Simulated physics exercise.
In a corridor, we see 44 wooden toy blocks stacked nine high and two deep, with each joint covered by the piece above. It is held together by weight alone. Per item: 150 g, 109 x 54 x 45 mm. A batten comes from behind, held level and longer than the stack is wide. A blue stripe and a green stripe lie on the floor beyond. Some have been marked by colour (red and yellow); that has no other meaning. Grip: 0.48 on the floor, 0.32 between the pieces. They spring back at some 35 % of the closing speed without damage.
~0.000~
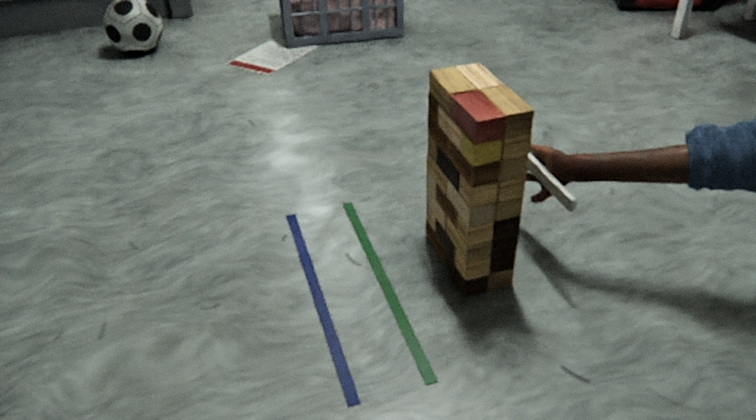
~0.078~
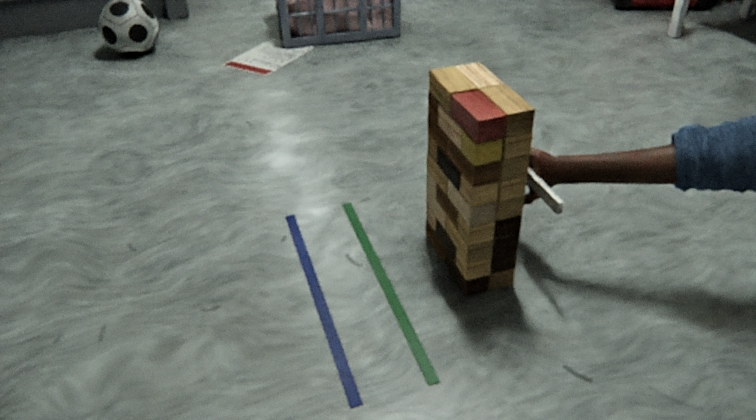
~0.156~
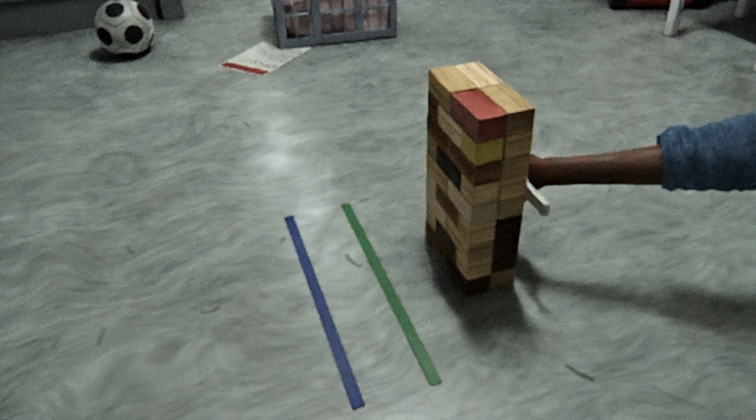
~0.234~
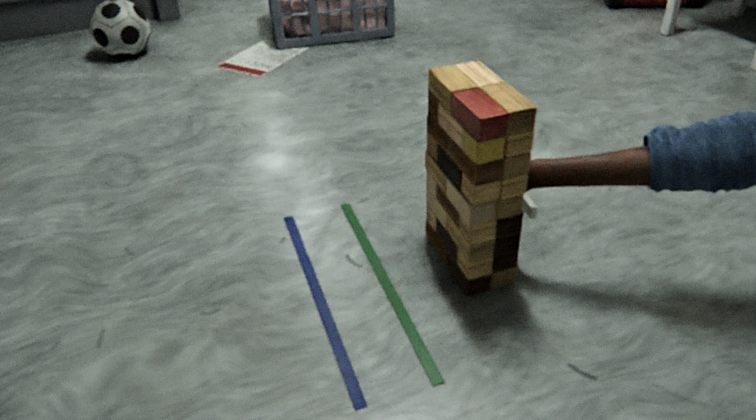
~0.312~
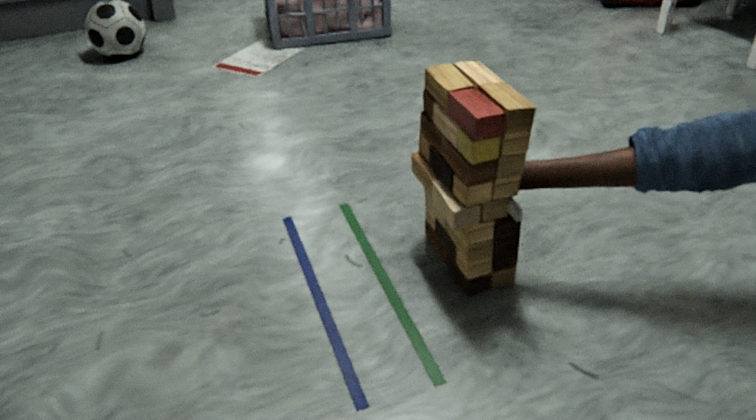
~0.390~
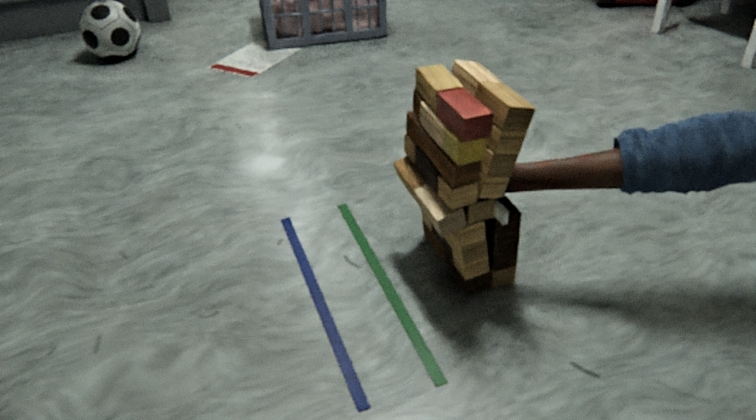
A pale stick in a hand moves in from the right toward a tall stack of wooden blocks standing beside a blue stripe and a green stripe on the grey floor. It presses into the stack's side, and the middle blocks shift left. The upper blocks, red and yellow ones included, then lean left as gaps open between them.
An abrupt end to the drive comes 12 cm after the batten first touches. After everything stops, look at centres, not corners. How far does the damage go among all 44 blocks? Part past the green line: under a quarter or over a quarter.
It is going to pass the one-quarter mark.
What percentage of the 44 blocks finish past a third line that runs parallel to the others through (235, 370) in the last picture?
Share past the line: Close to 10 per cent.
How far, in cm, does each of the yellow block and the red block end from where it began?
Distance from start in cm - yellow 40, red 38.
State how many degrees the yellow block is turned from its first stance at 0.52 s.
Some 5°.
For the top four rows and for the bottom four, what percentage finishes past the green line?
That's 40% up top and 20% at the bottom.
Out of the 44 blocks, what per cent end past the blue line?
My estimate is close to 20 per cent.
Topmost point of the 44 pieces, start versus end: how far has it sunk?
Roughly 23 centimetres.
By 0.52 s, none of the 44 blocks past the green line, 35 disturbed; red block tilted 6°; yellow block tilted 6°.
By 0.66 s, 11 of the 44 blocks past the green line; yellow block tilted 26°, 11 cm lower; red block tilted 25°, 11 cm lower.
By 0.98 s, 16 of the 44 blocks past the green line; red block upside down; yellow block on its side.
When it is over (2.2 s), 16 of the 44 blocks past the green line; yellow block on its side; red block on its side. That is 36 per cent. In pixels of the last frame, middles, yellow block near (377, 332), red block near (458, 328).
